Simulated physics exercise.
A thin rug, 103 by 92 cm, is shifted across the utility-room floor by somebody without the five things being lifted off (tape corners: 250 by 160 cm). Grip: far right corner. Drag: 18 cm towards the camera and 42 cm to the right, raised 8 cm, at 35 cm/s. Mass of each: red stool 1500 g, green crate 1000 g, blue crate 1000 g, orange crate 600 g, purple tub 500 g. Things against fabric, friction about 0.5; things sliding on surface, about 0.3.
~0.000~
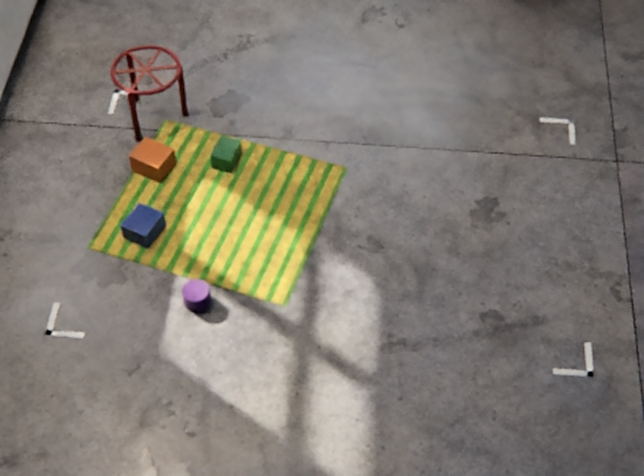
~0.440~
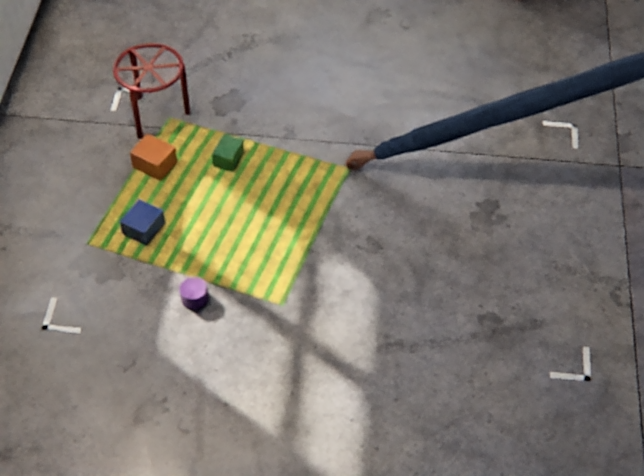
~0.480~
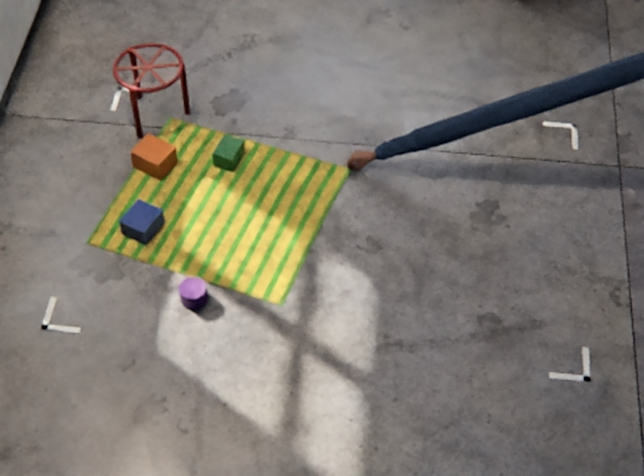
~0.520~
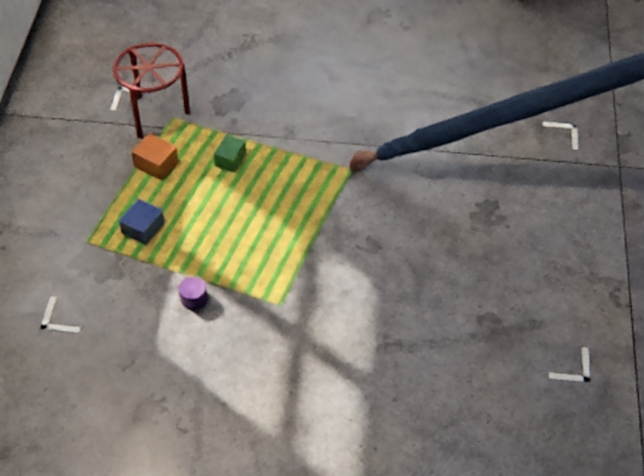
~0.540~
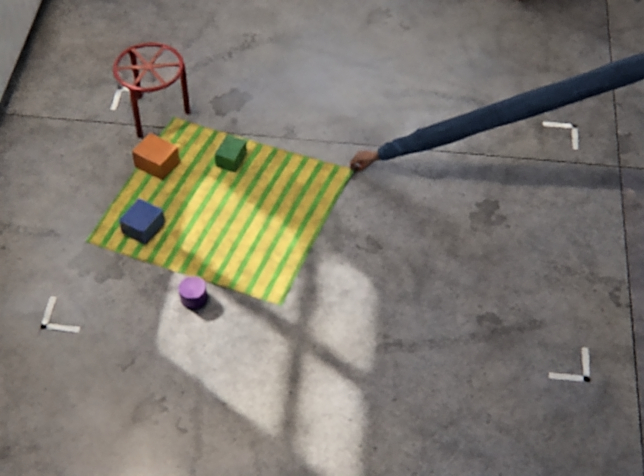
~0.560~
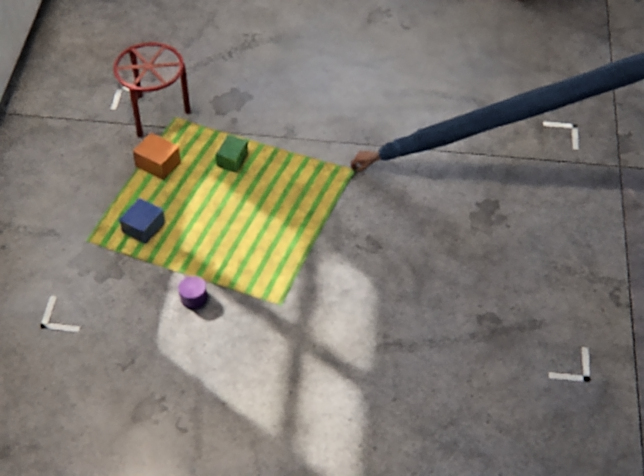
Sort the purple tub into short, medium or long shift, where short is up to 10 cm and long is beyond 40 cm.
Short.
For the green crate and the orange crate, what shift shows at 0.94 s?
Green crate: 15 cm; orange crate: 15 cm.
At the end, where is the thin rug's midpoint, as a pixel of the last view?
I'd point to about (294, 215).
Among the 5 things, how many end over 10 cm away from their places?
Total: 3.
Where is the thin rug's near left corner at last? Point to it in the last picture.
About (154, 227).
After 0.9 s, middle of the thin rug at (245, 207); green crate 16 cm off its start, orange crate 15 cm off its start, blue crate 11 cm off its start.
After 1.3 s, middle of the thin rug at (263, 210); green crate 28 cm off its start, orange crate 27 cm off its start, blue crate 19 cm off its start.
After 1.7 s, middle of the thin rug at (283, 210); green crate 40 cm off its start at (303, 157), orange crate 39 cm off its start at (229, 147), blue crate 29 cm off its start at (200, 210).
After 2.0 s, middle of the thin rug at (294, 214); green crate 45 cm off its start, orange crate 44 cm off its start, blue crate 34 cm off its start.
After 2.6 s, middle of the thin rug at (294, 215); purple tub 0 cm off its start at (192, 287), green crate 45 cm off its start at (313, 158), orange crate 44 cm off its start at (240, 147), blue crate 34 cm off its start at (211, 210).
